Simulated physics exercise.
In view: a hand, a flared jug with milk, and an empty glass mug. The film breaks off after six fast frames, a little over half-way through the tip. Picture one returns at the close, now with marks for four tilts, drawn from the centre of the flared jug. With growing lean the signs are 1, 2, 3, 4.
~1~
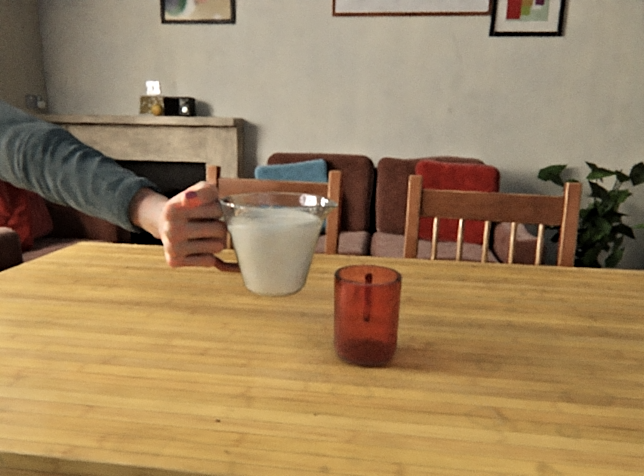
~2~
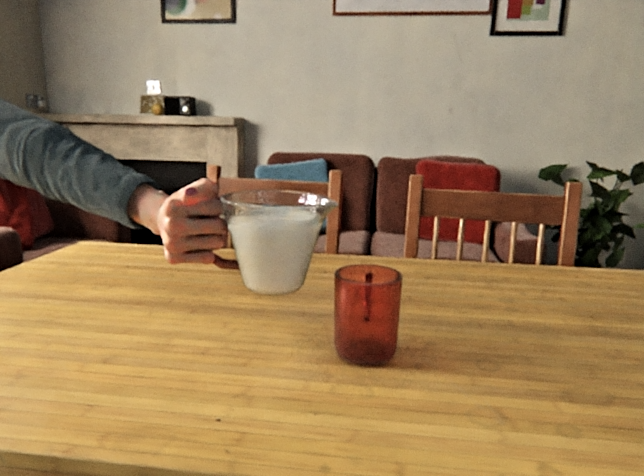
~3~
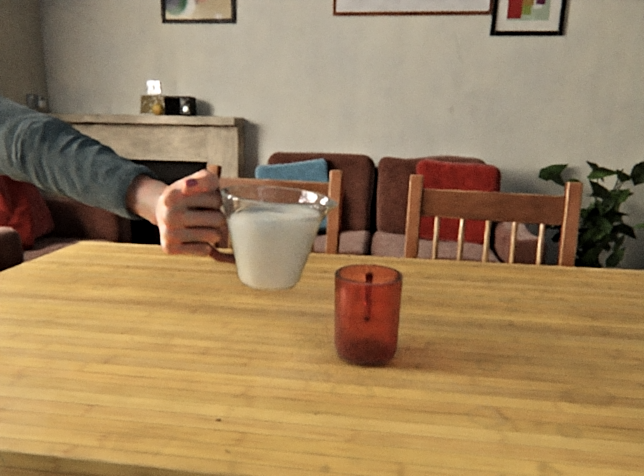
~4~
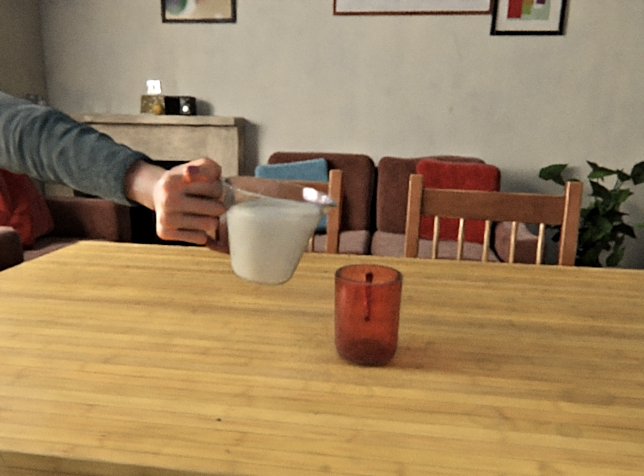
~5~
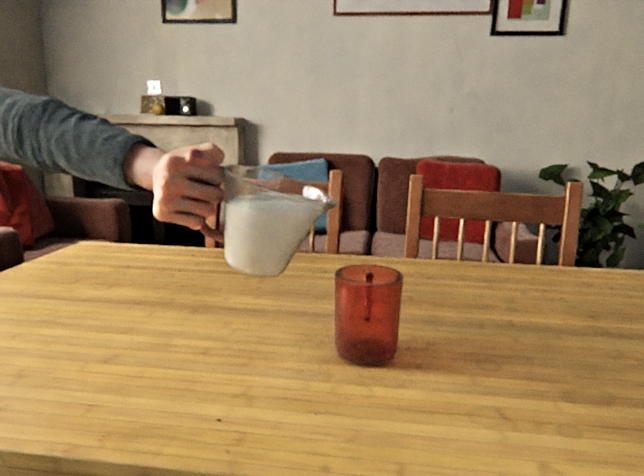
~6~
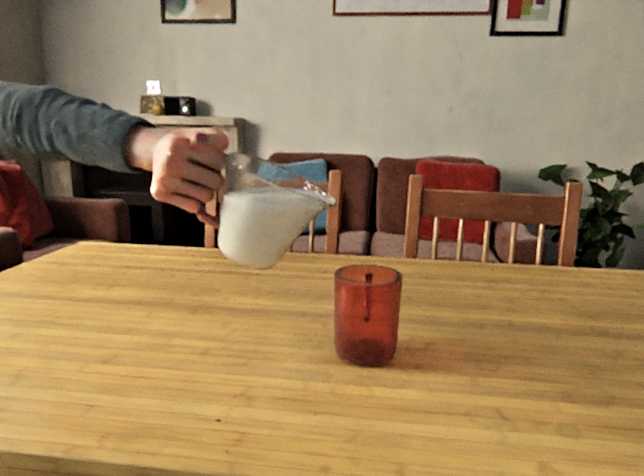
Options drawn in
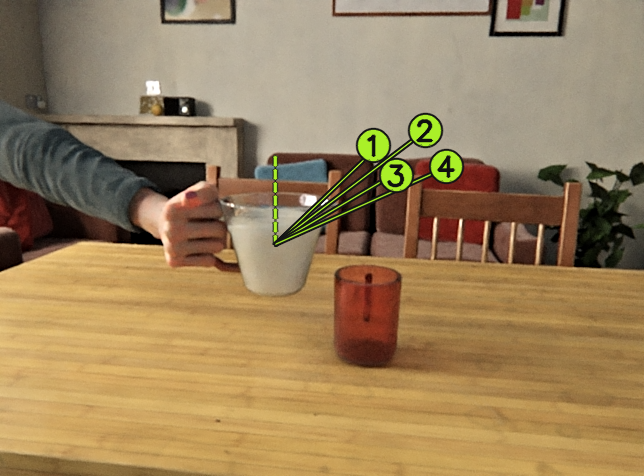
The clip shows a hand on the left holding a clear glass jug of milk above a wooden table, near an empty red glass, then gradually tilting the jug to the right while the red glass stays still.
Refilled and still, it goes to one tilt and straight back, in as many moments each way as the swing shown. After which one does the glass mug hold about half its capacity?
Go for 1.
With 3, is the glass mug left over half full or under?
Over.
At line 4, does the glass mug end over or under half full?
Over.
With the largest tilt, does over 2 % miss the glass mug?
Yes, it does.
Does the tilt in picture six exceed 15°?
Yes, it does.
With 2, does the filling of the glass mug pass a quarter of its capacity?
Yes, clearly.
On the marked copy, 1 at (363, 160); 2 at (412, 140); 3 at (379, 182); 4 at (431, 174).
With 1, the glass mug ends with about 50 % of what it can hold.
With 2, the glass mug ends with about 66 % of what it can hold.
With 3, the glass mug ends with about 78 % of what it can hold; 4 % of the milk is spilt.
With 4, the glass mug ends with about 79 % of what it can hold; 16 % of the milk is spilt.
